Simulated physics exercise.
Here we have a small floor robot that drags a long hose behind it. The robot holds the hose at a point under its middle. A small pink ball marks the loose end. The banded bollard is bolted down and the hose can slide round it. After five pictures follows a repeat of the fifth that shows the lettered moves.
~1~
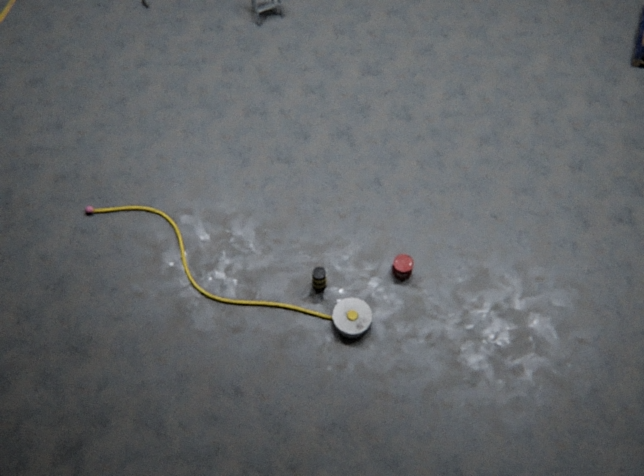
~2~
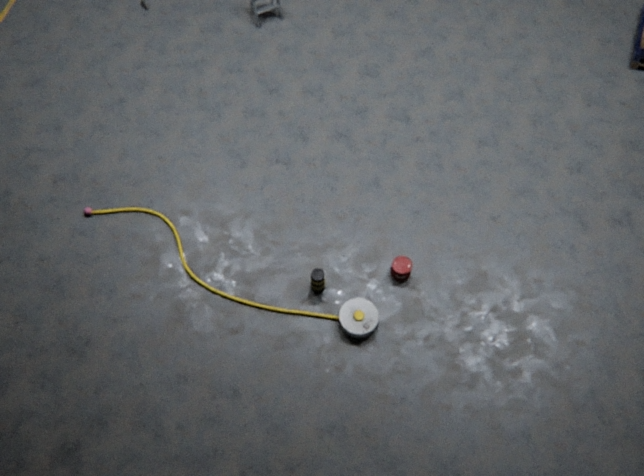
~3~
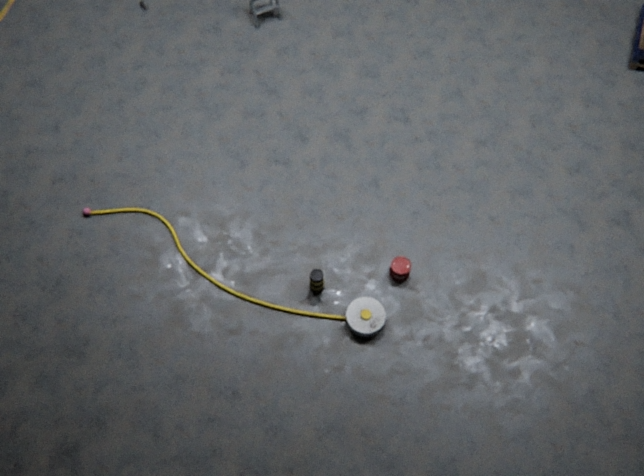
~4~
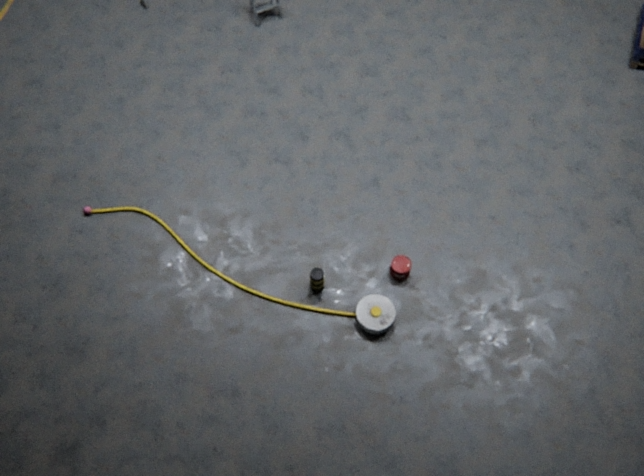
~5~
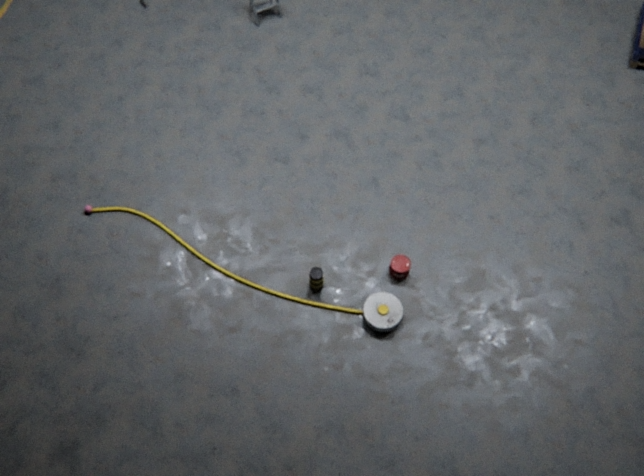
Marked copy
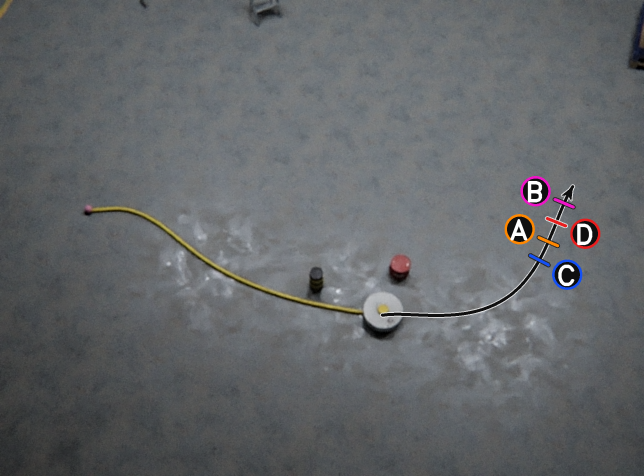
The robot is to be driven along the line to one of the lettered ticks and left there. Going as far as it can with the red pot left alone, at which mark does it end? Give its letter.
A.
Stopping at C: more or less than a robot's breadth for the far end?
By then, more.
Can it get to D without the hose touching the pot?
For that mark, no.
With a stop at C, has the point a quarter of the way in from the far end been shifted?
Yes.
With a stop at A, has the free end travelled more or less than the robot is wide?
By then, more.
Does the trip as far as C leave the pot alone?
Yes.
On the marked copy, A at (548, 242); B at (564, 203); C at (539, 260); D at (556, 222); the route from (382, 315) via (518, 288) to (573, 187).
Following A. Soon after the start, robot (459, 312), middle of the hose (288, 283), free end (144, 224).
Later, robot (522, 283), middle of the hose (350, 295), free end (198, 246).
In the end, robot (550, 238), middle of the hose (394, 286), free end (237, 261); only the bollard has been touched, if anything.
As for the rest, B brings the hose against the pot; C is safe but short; D brings the hose against the pot.
